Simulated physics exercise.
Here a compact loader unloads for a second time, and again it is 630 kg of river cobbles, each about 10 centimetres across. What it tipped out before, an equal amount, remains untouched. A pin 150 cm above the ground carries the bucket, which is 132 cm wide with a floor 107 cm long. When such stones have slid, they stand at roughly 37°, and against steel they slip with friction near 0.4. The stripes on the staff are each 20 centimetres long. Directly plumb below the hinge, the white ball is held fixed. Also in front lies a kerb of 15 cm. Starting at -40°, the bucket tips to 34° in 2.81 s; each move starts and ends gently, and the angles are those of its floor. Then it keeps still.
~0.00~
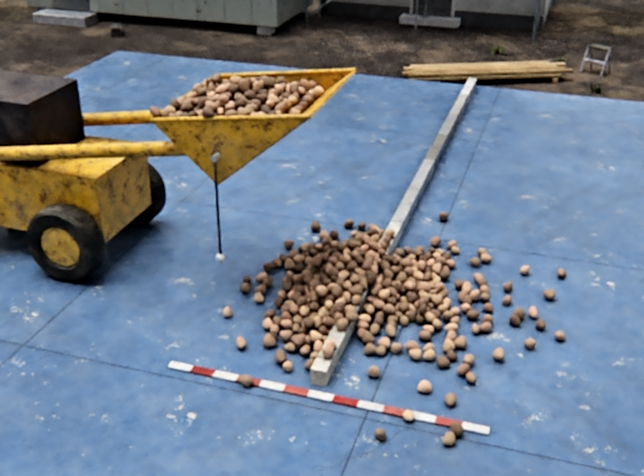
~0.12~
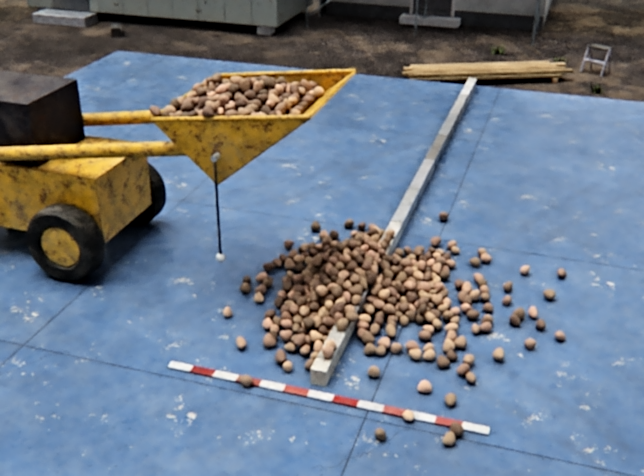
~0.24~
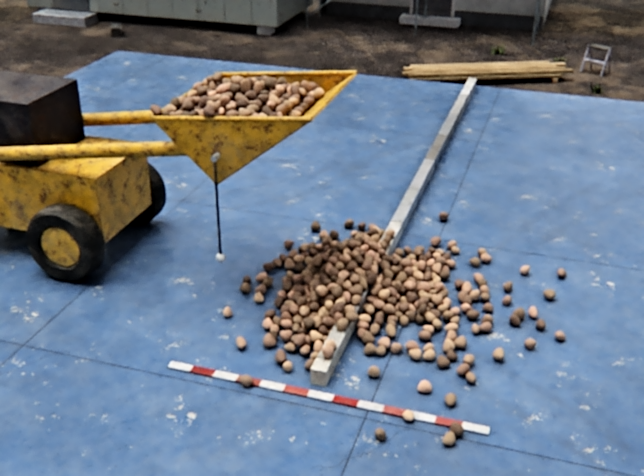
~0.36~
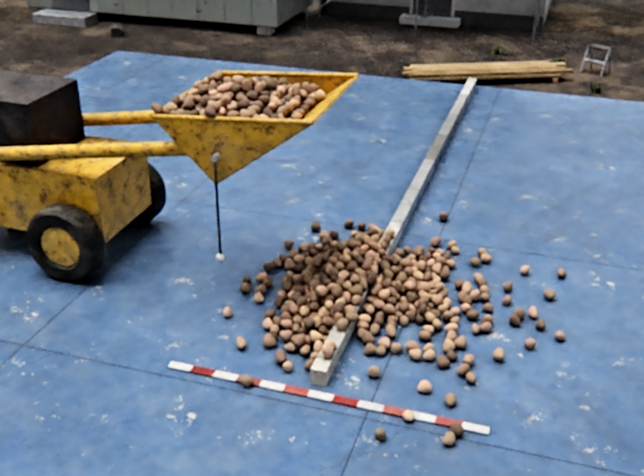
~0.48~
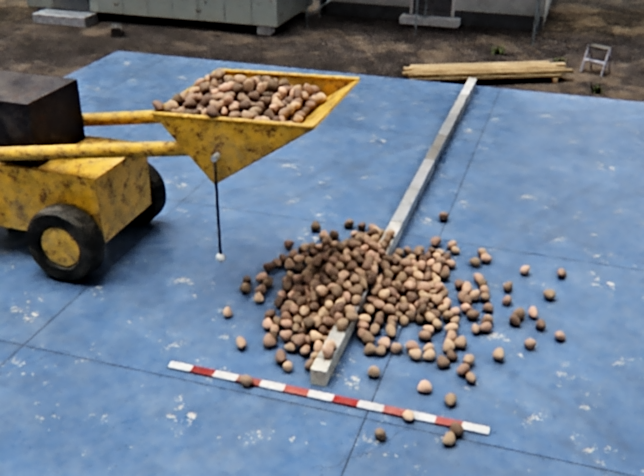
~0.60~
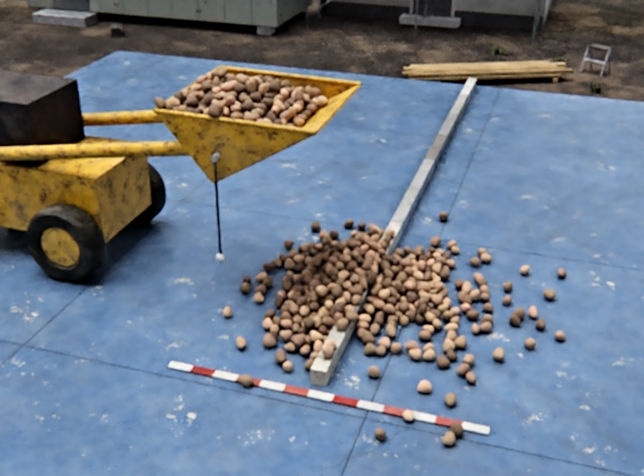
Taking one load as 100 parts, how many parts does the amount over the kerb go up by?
64 parts.
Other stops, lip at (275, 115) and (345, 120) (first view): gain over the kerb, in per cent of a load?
About 20 per cent from the first spot and 95 per cent from the second.
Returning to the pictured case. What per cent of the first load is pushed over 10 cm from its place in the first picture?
Close to 20 in a hundred of them.
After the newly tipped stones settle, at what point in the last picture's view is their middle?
The middle lies near (387, 280) in the last picture.
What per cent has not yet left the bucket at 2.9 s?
Close to 25 in a hundred.
After 2.1 s the floor is at 23°; in per cent of one load, 93 in the bucket, 68 on this side of the kerb, 38 over the kerb; the foremost stones are at (540, 307).
After 2.9 s the floor is at 34°; in per cent of one load, 24 in the bucket, 109 on this side of the kerb, 66 over the kerb; the foremost stones are at (540, 307).
After 3.3 s the floor is at 34°; in per cent of one load, 3 in the bucket, 111 on this side of the kerb, 86 over the kerb; the foremost stones are at (540, 307).
After 6.1 s the floor is at 34°; in per cent of one load, 0 in the bucket, 98 on this side of the kerb, 101 over the kerb; the foremost stones are at (542, 325). Net gain over the kerb, 64.
